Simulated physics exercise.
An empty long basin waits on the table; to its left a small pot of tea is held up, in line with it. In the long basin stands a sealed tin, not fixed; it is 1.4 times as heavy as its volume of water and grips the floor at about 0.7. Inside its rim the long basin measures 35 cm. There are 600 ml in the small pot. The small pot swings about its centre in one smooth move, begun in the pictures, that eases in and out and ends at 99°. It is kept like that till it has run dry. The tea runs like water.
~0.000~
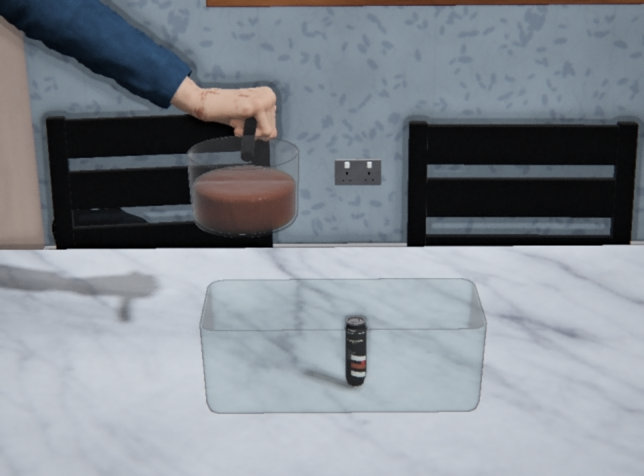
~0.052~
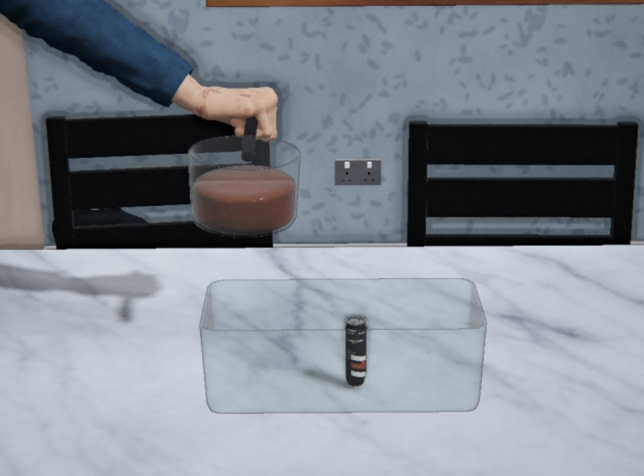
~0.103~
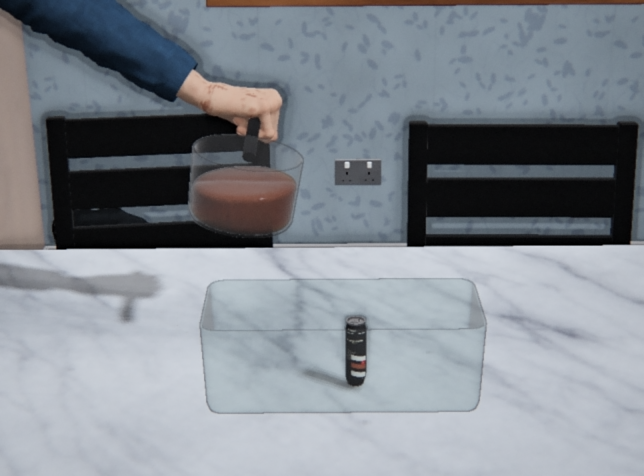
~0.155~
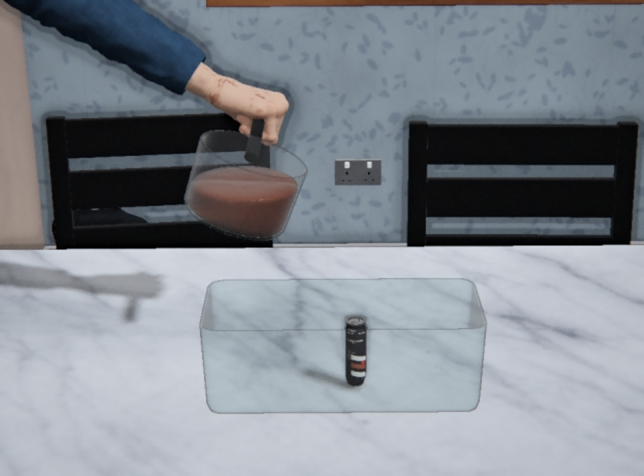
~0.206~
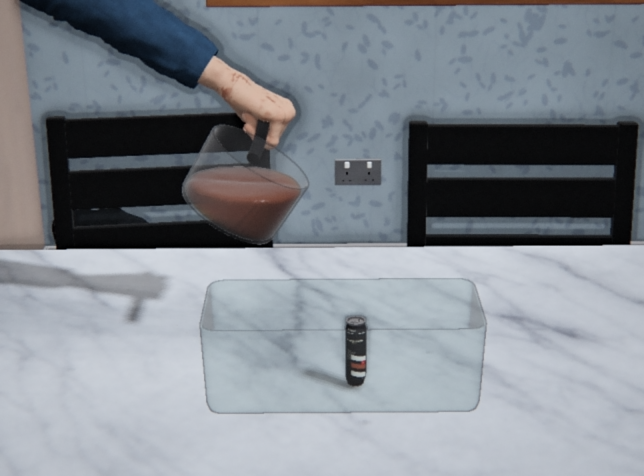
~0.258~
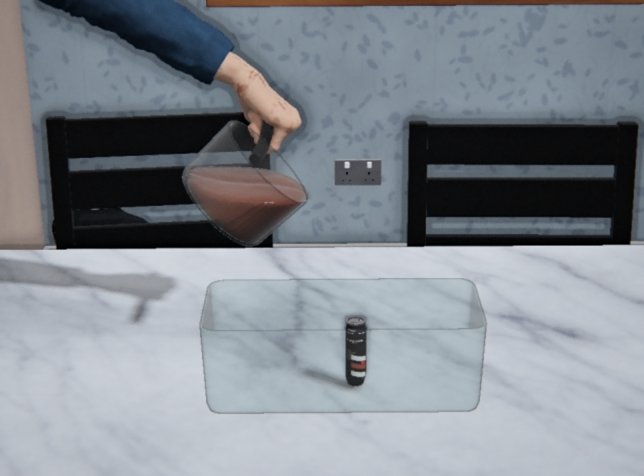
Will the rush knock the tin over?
The tin falls.
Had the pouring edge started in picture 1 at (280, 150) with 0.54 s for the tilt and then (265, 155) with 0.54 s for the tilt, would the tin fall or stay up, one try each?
First it topples; then it keeps standing.
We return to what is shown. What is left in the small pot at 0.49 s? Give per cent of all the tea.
About 38 per cent.
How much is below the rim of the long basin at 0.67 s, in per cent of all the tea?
Some 74 per cent.
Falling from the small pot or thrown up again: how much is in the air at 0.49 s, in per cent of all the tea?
Some 46 per cent.
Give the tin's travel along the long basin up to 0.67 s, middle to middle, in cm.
Some 1 cm.
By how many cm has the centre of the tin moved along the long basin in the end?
Some 8.0 cm.
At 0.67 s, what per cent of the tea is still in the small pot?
About 14 per cent.
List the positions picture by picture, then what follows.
In the first frame, it leans 0°; its right rim is at (298, 153); the tea meets the walls at (193, 181) and (296, 180); the long basin's rim runs from (205, 306) to (480, 304); the tin's top is at (356, 323).
In the second frame, it leans 2°; its right rim is at (299, 156); the tea meets the walls at (193, 181) and (296, 180).
In the third frame, it leans 9°; its right rim is at (302, 162); the tea meets the walls at (193, 181) and (297, 181).
In the fourth frame, it leans 19°; its right rim is at (306, 172); the tea meets the walls at (191, 181) and (299, 182).
In the fifth frame, it leans 31°; its right rim is at (308, 185); the tea meets the walls at (187, 179) and (303, 186).
In the sixth frame, it leans 46°; its right rim is at (306, 200); the tea meets the walls at (188, 171) and (301, 188).
Then, 0.49 s in, the tilt is 97° and 39 per cent is still to pour; the tin stands where it began.
Then, 0.67 s in, the tilt is 99° and 14 per cent is still to pour; the tin stands 1 cm from where it began.
Then, 0.84 s in, the tilt is 99° and 4 per cent is still to pour; the tin leans 26°.
Then, 1.04 s in, the tilt is 99° and 1 per cent is still to pour; the tin lies on its side.
Finally, the tin lies on its side.
